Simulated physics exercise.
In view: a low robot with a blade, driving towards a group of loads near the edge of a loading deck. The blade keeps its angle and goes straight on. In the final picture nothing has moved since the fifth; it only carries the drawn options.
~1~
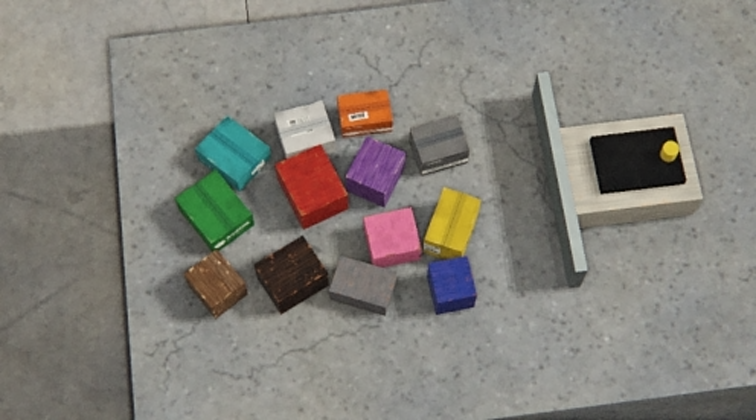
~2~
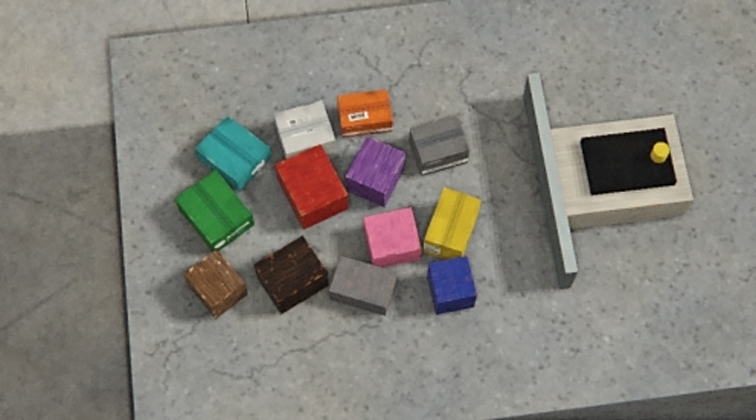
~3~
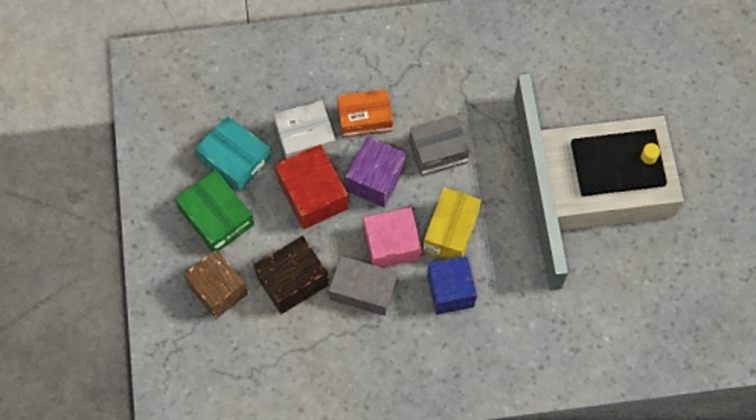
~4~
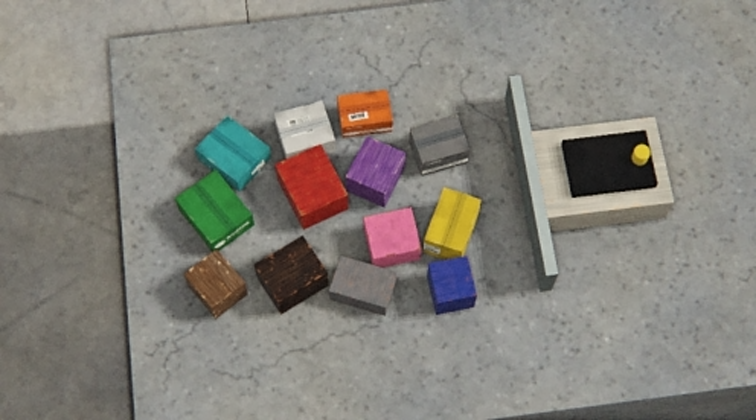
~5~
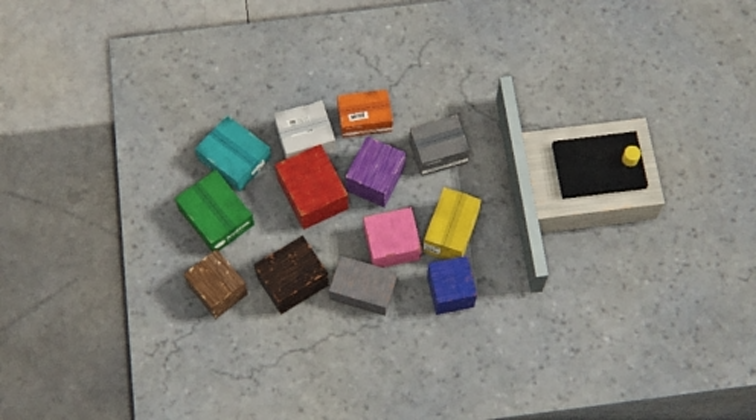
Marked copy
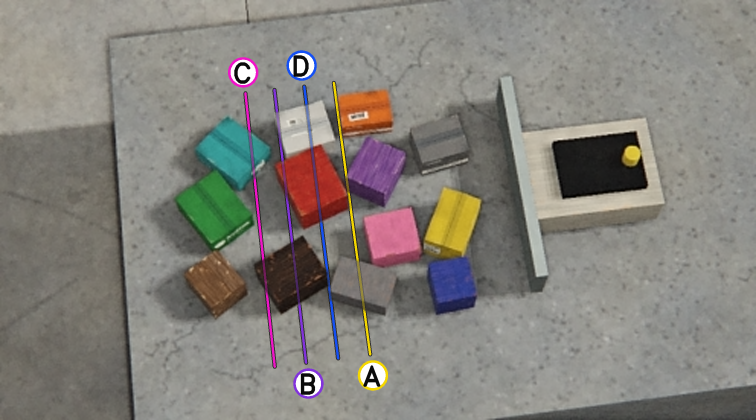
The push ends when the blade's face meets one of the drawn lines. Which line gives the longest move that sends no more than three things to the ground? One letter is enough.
It can go as far as C.
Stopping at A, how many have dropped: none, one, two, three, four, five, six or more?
By then, none.
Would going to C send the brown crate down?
Yes.
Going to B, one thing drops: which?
The brown crate goes over.
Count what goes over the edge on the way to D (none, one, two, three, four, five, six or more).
The count is none.
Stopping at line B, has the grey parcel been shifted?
By then, yes.
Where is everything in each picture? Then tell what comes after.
Red crate (312, 187); green parcel (215, 212); purple crate (376, 172), in the first frame.
Robot (622, 162); yellow box (452, 226), in the second frame.
Robot (612, 163); blue crate (452, 286), in the third frame.
Robot (602, 164); orange parcel (365, 114), in the fourth frame.
Robot (593, 165); grey crate (363, 286); pink crate (392, 238); grey parcel (440, 146), in the fifth frame.
On the copy, A at (351, 214); B at (290, 221); C at (260, 225); D at (321, 217).
On C. First, robot (499, 176); blue crate (416, 289); grey parcel (389, 149).
Then, robot (405, 188); brown crate (161, 288); green parcel (164, 229).
Finally, robot (332, 197); brown crate over the edge; green parcel over the edge; two fallen.
By contrast, A is within the limit but short; B is within the limit but short; D is within the limit but short.
